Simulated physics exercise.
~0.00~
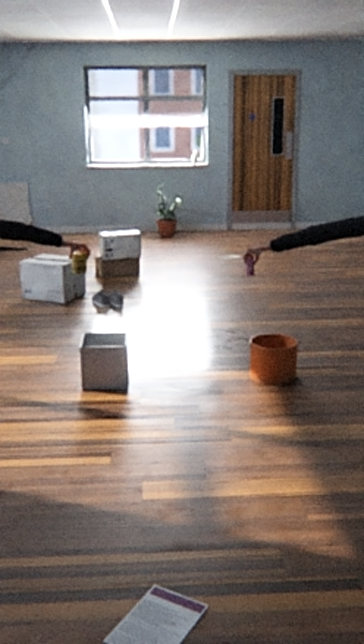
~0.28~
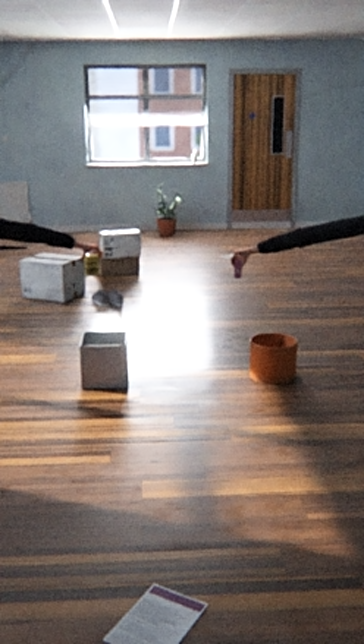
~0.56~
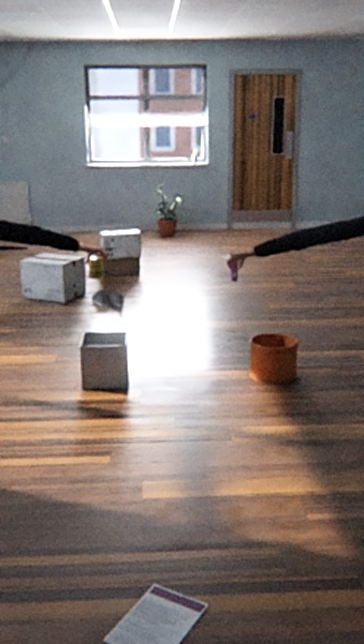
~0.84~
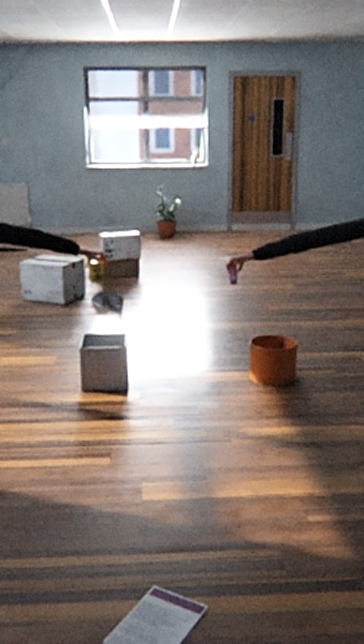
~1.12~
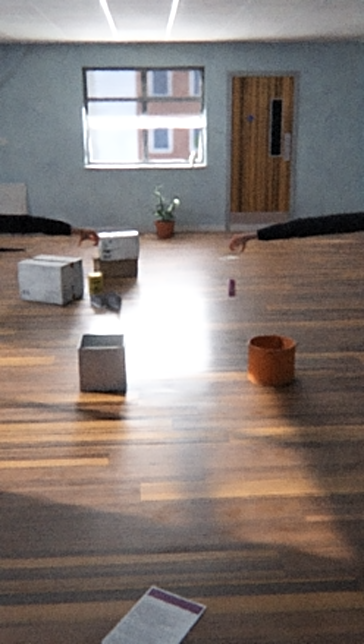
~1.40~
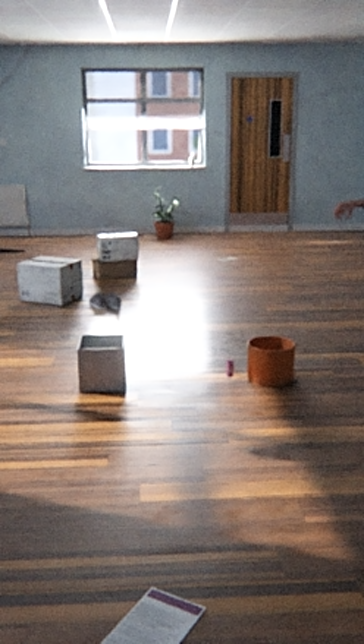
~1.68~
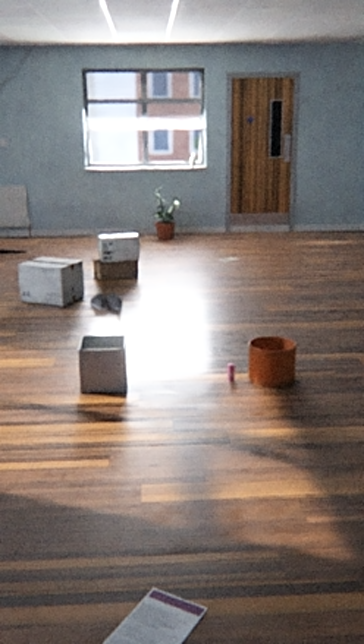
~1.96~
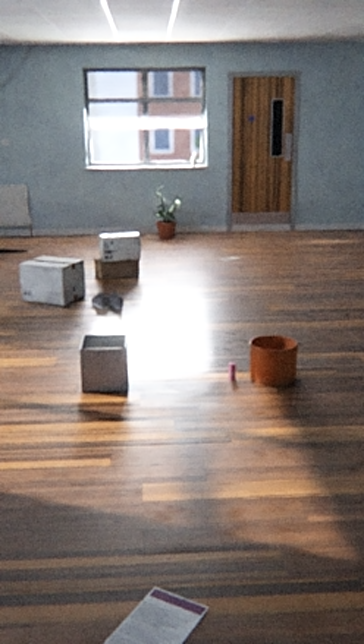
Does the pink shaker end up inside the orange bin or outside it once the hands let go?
The pink shaker ends up outside, standing on the wooden floor just to the left of the orange bin. The yellow tin, by contrast, is caught by the grey box.
